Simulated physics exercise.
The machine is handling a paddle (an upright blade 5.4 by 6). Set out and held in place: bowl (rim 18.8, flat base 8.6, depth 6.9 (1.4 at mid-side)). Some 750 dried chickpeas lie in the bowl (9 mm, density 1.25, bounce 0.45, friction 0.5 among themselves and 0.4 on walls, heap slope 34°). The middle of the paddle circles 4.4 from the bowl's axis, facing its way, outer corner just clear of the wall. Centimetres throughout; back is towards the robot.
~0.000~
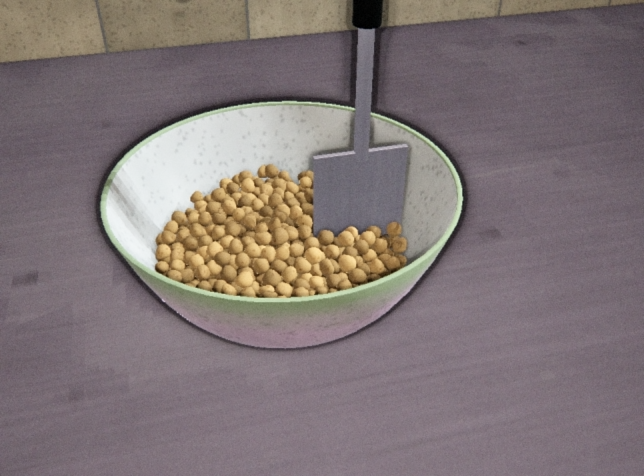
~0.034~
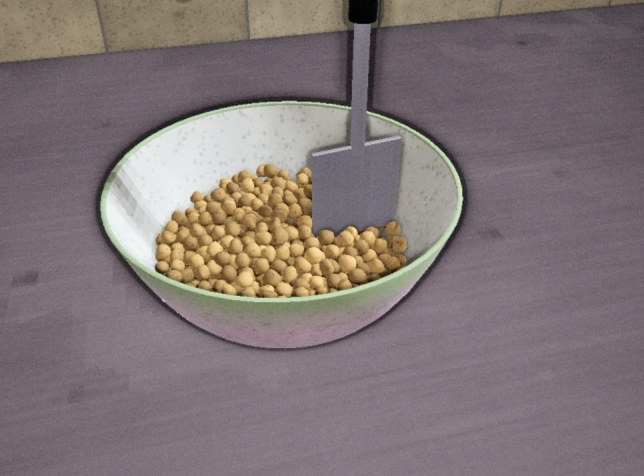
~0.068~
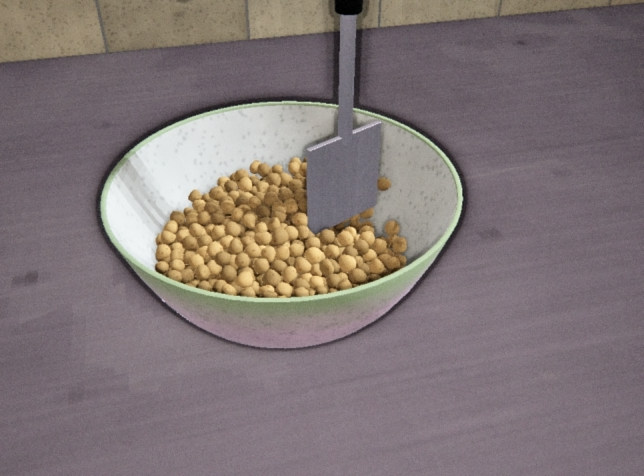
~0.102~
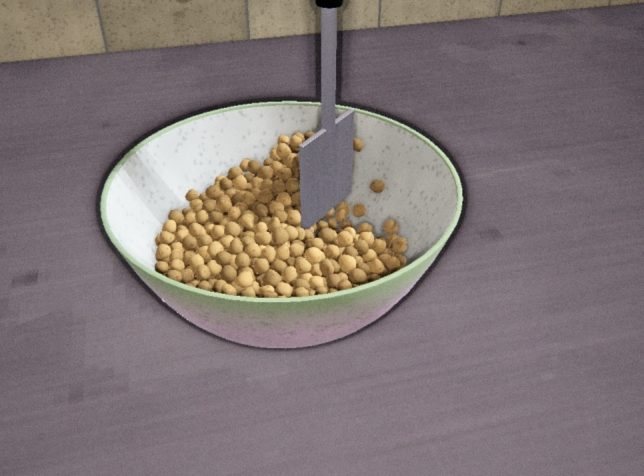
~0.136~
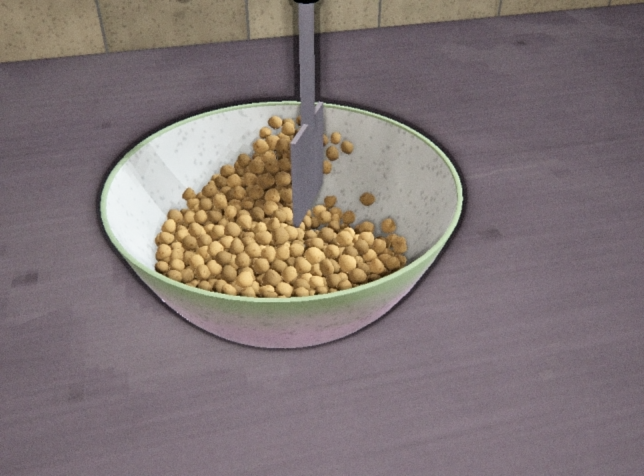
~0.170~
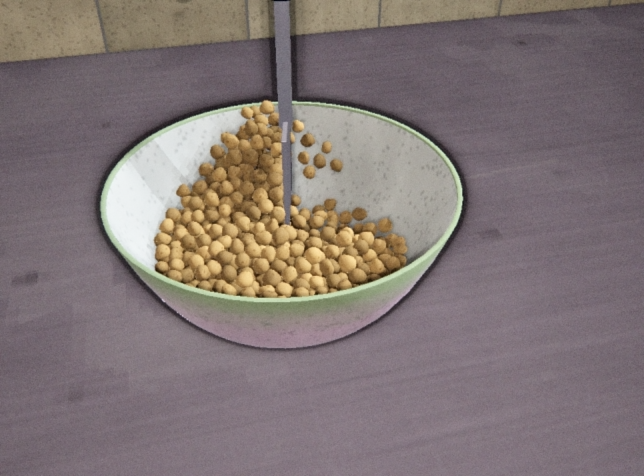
A flat metal paddle with a black handle stands in a speckled, green-rimmed bowl of chickpeas, then sweeps leftward along the back, turning until its blade is edge-on. The chickpeas ahead of it pile up toward the back rim, while a few scatter on the bare wall to its right.
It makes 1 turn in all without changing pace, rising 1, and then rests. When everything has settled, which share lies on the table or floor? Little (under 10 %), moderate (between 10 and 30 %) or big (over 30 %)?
A little share, under 10 %, ends on the table or floor.
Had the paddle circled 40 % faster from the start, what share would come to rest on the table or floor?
In that case some 15 per cent.
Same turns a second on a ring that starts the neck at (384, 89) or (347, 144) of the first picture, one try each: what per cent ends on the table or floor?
Some 0 and 0 per cent.
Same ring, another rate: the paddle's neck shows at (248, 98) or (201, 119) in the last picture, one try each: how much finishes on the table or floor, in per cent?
About 15 and 25 per cent.
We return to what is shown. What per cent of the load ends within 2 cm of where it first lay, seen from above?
Roughly 40 per cent.
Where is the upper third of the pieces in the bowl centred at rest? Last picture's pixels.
Around (331, 202).
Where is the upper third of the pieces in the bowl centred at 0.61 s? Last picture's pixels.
At about (368, 242).
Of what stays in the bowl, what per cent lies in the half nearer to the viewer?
About 45 per cent.
By 0.39 s, 185° round, highest piece 9 above the table; 748 in the bowl, 2 on the table or floor, 4 in flight or on the tool.
By 0.61 s, 295° round, highest piece 9 above the table; 729 in the bowl, 18 on the table or floor, 7 in flight or on the tool.
By 0.91 s, 0° round, highest piece 7 above the table; 721 in the bowl, 32 on the table or floor, 1 in flight or on the tool.
By 1.61 s, 0° round, highest piece 6 above the table; 721 in the bowl, 33 on the table or floor.
Final count, 721 in the bowl, 33 on the table or floor. That is 4 % on the table or floor.
